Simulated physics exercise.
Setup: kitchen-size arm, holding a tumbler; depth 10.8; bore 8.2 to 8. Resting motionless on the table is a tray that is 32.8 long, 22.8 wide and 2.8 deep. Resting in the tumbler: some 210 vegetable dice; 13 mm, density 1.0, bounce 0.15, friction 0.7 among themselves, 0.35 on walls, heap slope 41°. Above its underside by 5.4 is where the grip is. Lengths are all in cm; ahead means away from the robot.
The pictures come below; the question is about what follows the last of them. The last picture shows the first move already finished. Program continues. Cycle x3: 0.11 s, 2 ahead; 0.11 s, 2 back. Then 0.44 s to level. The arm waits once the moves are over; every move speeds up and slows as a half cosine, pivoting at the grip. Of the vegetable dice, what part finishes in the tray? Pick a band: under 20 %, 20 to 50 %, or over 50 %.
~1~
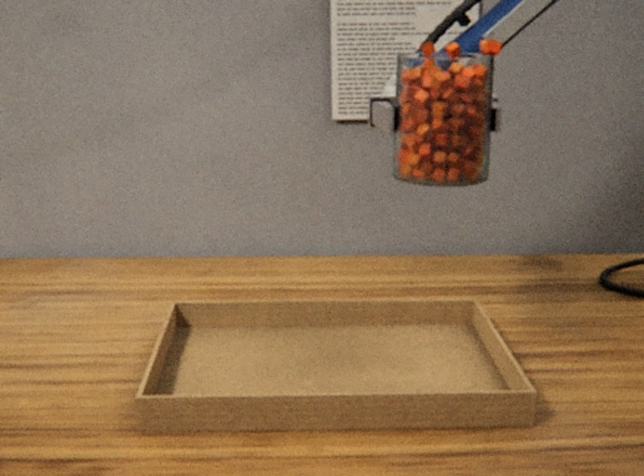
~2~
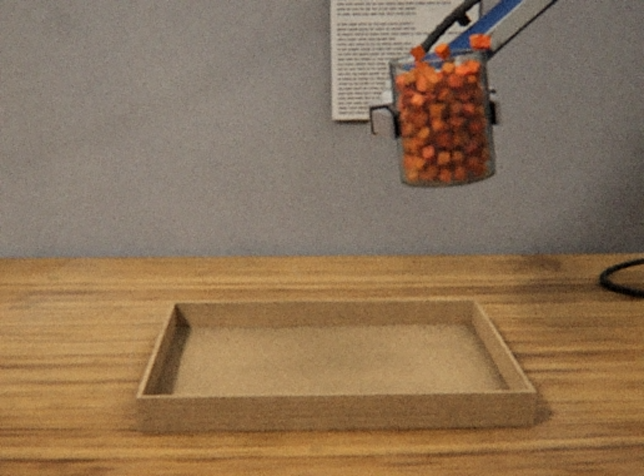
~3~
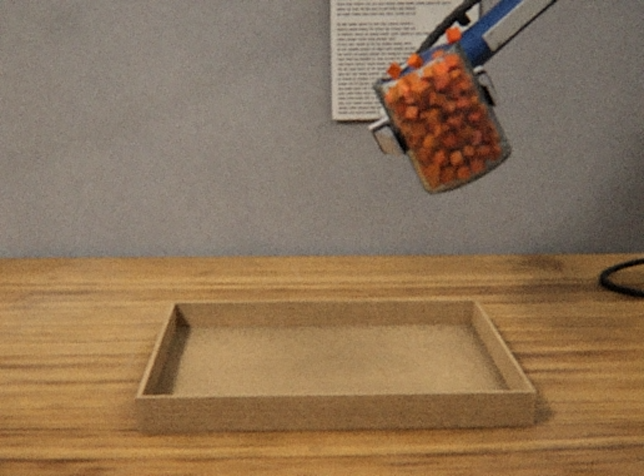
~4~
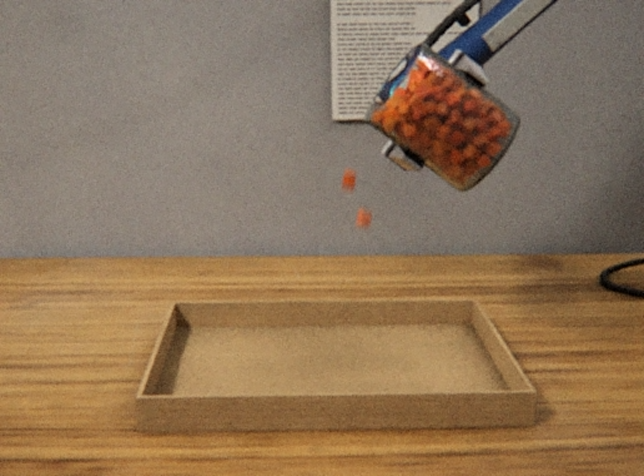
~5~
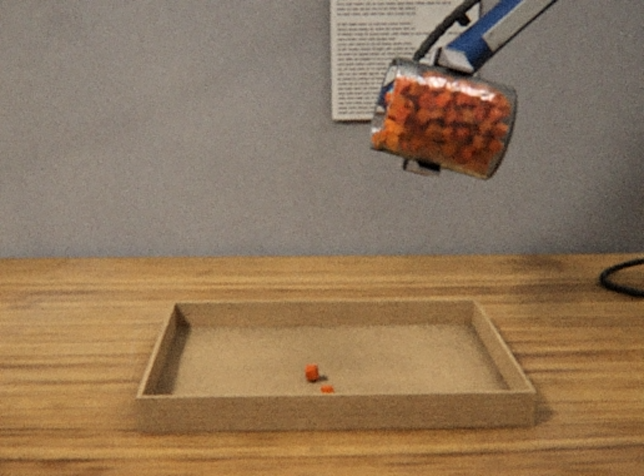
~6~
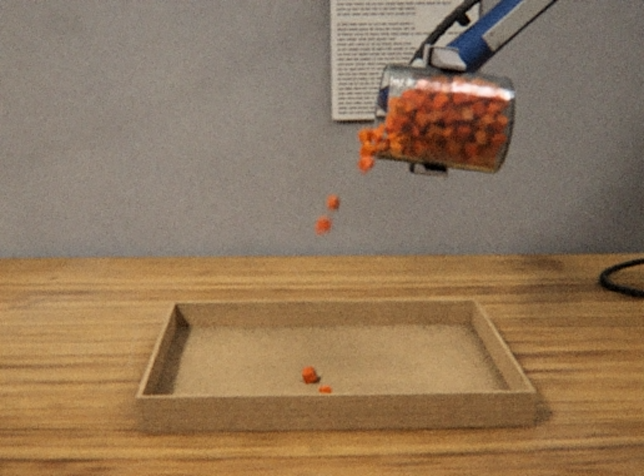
20 to 50 %.
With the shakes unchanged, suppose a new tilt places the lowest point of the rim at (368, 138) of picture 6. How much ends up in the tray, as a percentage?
Some 10 per cent.
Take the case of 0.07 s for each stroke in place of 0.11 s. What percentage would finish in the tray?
Estimate for that case: 40 %.
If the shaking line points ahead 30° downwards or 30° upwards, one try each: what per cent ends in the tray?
You'd get about 10 per cent with the first setting and about 30 per cent with the second.
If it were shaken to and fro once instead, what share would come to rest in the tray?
Expected share: About 10 %.
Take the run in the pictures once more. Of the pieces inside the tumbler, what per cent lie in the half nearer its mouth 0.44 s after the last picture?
45 per cent.
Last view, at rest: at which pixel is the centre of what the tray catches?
I'd say somewhere near (305, 363) in the final view.
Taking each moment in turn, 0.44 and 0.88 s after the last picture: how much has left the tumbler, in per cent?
Around 15 % and around 25 %.
Then, 0.44 s later, tilted 83° forward, highest piece 27 above the table; 176 in the tumbler, 20 in the tray, 17 in flight or on a rim.
Then, 0.88 s later, tilted 42° forward, highest piece 27 above the table; 157 in the tumbler, 55 in the tray, 1 in flight or on a rim.
Then, 1.30 s later, level, highest piece 29 above the table; 156 in the tumbler, 57 in the tray.
Then, 2.35 s later, level, highest piece 29 above the table; 156 in the tumbler, 57 in the tray.
At rest, 156 in the tumbler, 57 in the tray. That is 27 % in the tray.
